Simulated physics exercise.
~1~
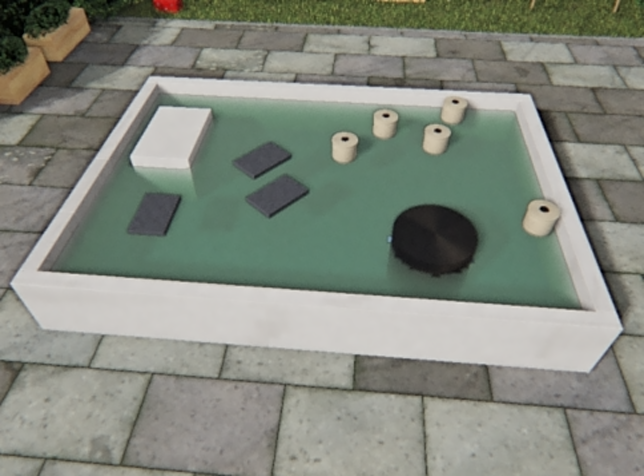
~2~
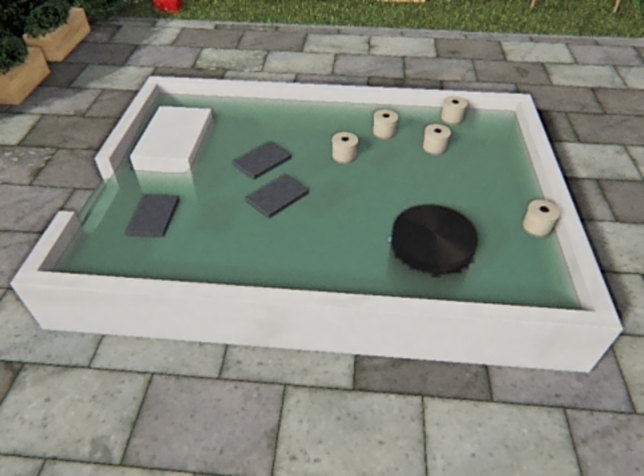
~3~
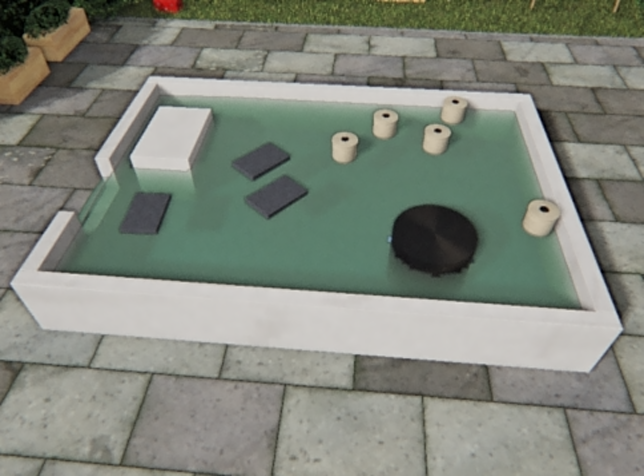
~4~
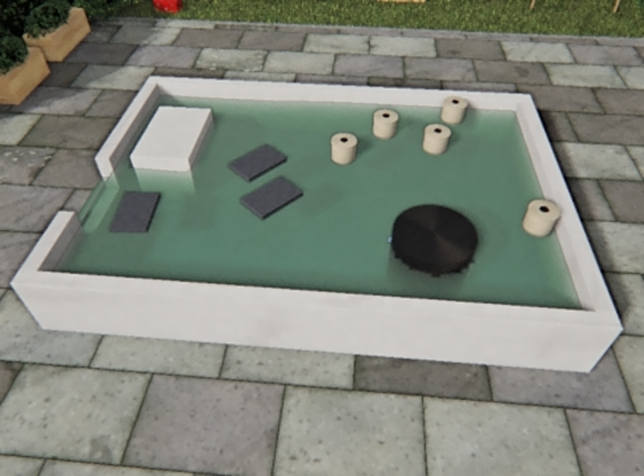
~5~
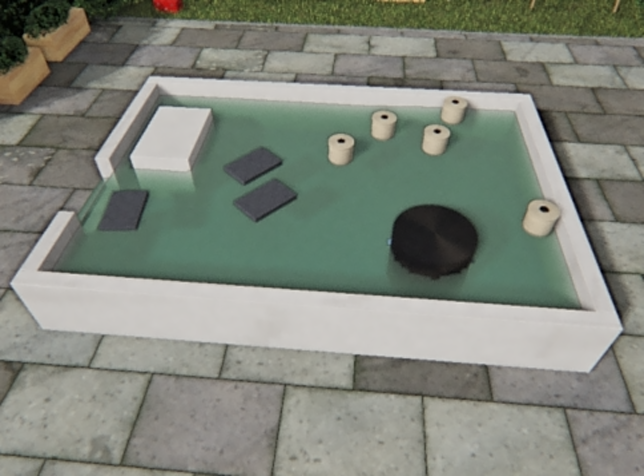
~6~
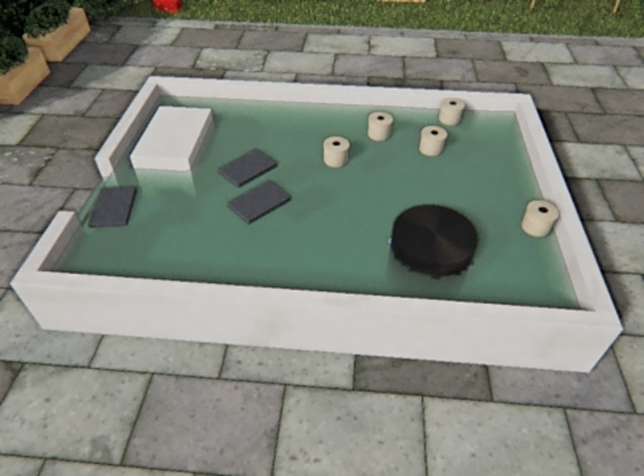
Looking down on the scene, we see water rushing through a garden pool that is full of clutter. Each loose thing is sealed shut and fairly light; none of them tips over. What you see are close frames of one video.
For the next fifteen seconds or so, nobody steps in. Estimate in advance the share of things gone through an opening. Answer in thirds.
One to two thirds.
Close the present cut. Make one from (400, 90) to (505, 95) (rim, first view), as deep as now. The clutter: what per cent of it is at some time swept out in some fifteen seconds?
It comes to some 40 per cent of the lot.
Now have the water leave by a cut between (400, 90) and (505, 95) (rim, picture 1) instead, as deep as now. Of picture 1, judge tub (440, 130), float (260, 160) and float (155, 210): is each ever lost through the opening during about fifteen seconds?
Okay, one after another: Departs, then never departs, then never departs.
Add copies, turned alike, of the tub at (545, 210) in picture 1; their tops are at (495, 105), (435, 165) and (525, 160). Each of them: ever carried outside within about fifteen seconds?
Note - in order: Retained / retained / retained.
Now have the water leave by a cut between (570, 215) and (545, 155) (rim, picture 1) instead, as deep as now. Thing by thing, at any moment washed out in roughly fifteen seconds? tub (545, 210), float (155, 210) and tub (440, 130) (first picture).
Escapes, remains, escapes.
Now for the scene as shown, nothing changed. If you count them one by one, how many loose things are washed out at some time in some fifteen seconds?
My tally gives 3.
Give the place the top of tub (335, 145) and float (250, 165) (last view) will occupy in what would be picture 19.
(307, 153) and (186, 191), roughly.
A moment on, 1 of 8 are out; 7 afloat.
Next, 1 of 8 are out; 7 afloat.
Later, 2 of 8 are out; 6 afloat.
In the end, 3 of 8 are out; 5 afloat.
